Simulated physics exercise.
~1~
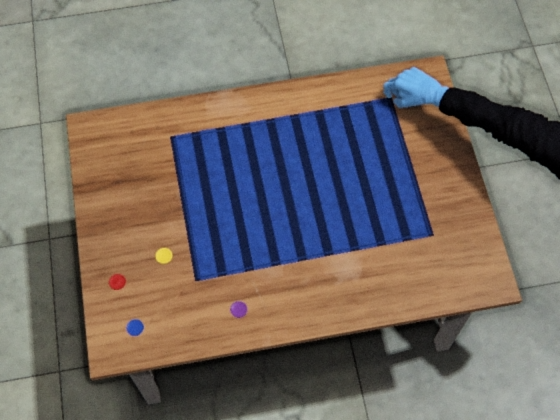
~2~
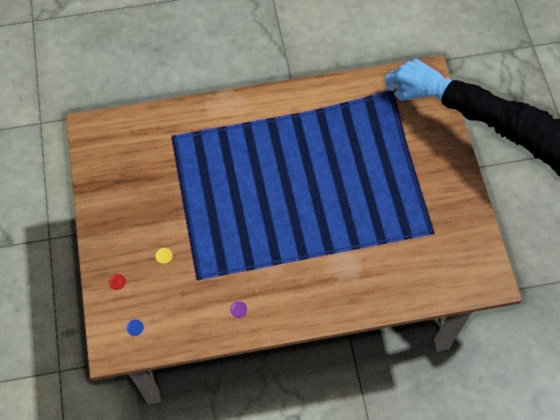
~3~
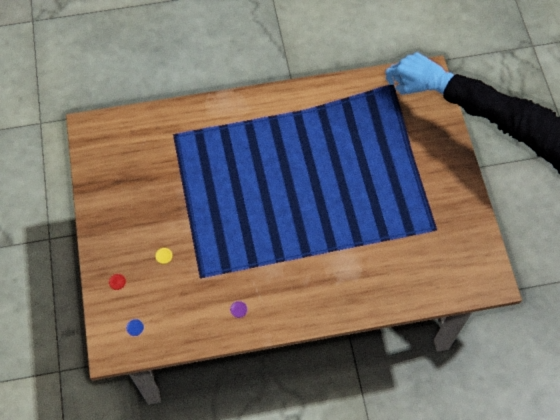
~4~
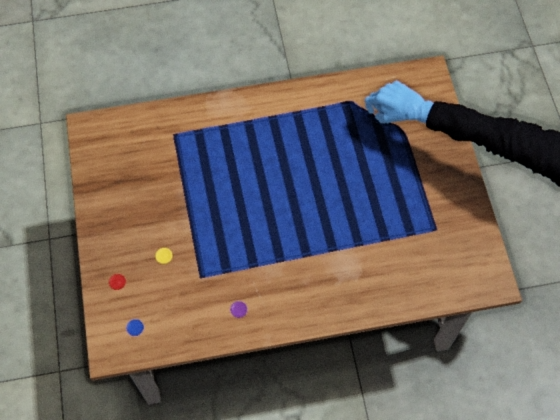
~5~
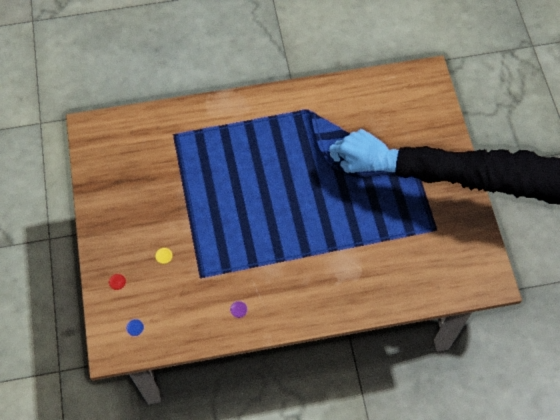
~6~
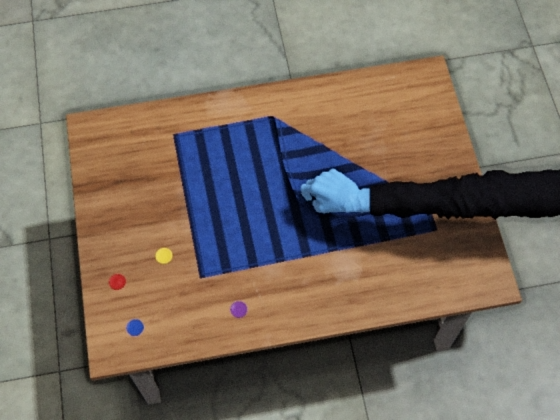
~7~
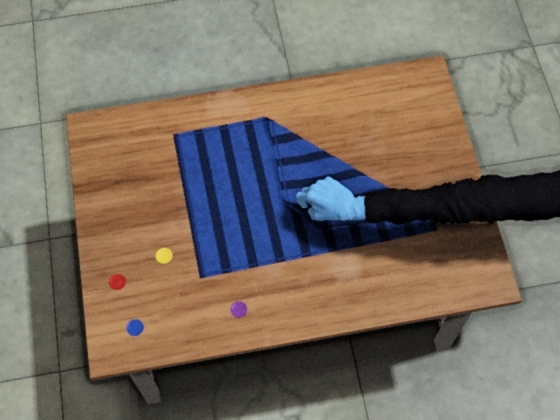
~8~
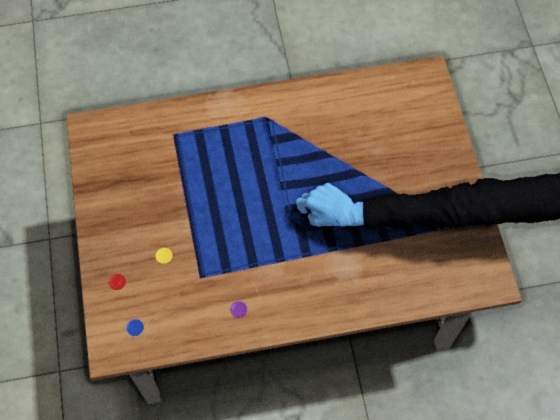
To begin with, a blue cloth with dark stripes lies flat on a wooden table, with red, yellow, blue and purple discs near its left and lower edges. A blue-gloved hand reaches in from the right, pinches the cloth's upper right corner and lifts it slightly. The hand then draws the corner left and downward, folding it over the rest of the cloth. It sets the corner down near the middle and stays there, leaving a slanted folded edge on the right, while all four discs remain uncovered and unmoved.
